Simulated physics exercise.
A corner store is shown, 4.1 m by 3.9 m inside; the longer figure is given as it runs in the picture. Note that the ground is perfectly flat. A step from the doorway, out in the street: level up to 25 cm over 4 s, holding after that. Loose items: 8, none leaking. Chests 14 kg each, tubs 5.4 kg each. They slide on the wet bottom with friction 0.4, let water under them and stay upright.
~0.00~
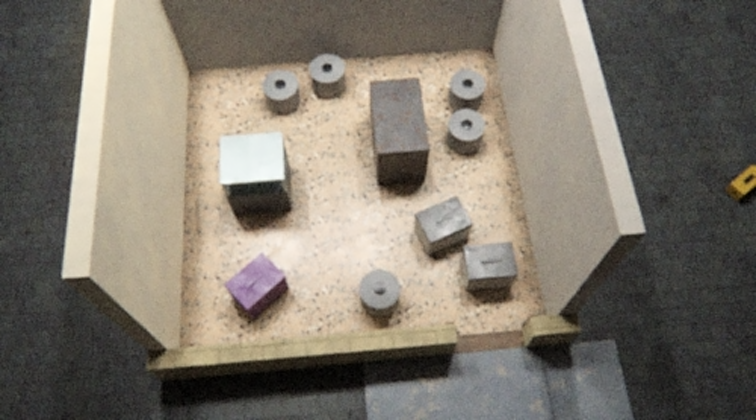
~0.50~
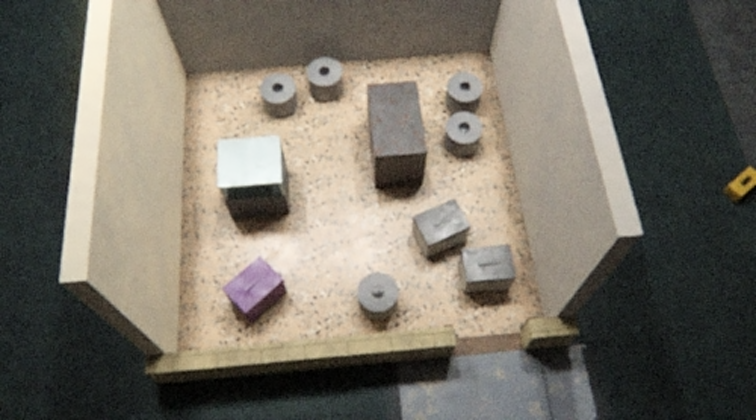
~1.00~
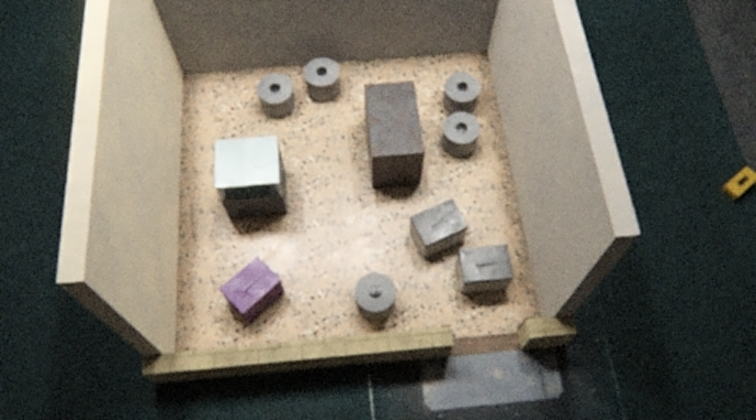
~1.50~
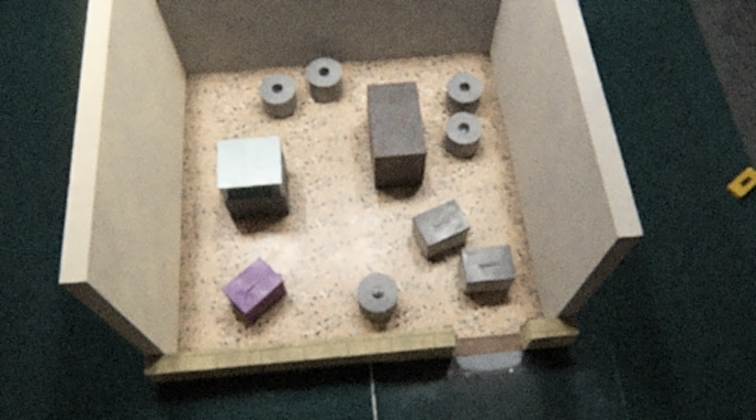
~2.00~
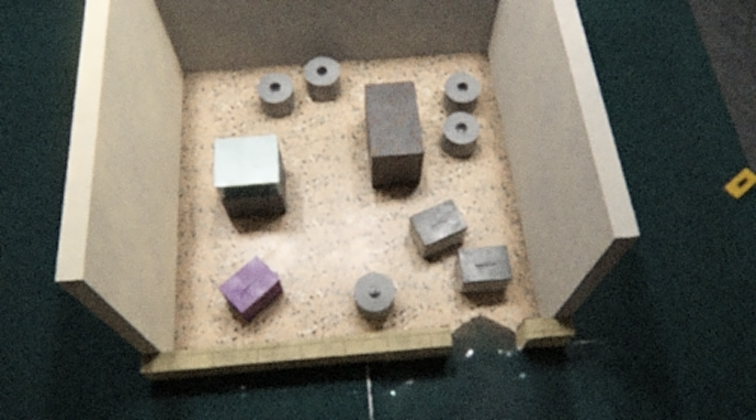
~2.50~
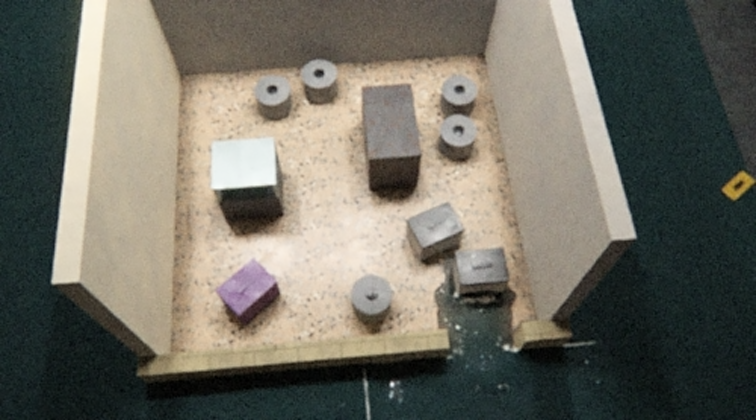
The video shows a walled, speckled-floor enclosure holding a purple chest, grey tubs and other blocks, seen from above; the ground outside darkens, then a little dark water enters through the front gap while the objects stay in place.
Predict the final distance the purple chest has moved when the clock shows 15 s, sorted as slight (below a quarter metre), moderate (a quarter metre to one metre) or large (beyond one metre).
Large.
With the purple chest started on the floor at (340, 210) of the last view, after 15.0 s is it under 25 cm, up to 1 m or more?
Outcome - it ends up well away.
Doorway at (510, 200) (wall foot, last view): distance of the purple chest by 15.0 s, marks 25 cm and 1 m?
Purple chest: Long trip.
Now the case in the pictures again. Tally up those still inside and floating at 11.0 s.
At that instant the tally stands at 6.
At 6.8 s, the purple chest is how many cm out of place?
Roughly 0 cm by then.
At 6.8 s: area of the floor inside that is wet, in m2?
At that time the wet patch spans about 12.0 m2.
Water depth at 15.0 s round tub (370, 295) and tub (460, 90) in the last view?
Depth approx. 16 cm / 11 cm.
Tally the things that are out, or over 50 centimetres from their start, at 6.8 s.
4.
After 3.5 s the purple chest is near (246, 286), 0.0 m from its start, aground; 0 afloat.
After 6.8 s the purple chest is near (246, 286), 0.0 m from its start, aground; 2 afloat.
After 11.0 s the purple chest is near (252, 294), 0.1 m from its start, aground; 6 afloat.
After 15.0 s the purple chest is near (425, 219), 2.1 m from its start, afloat; 8 afloat.
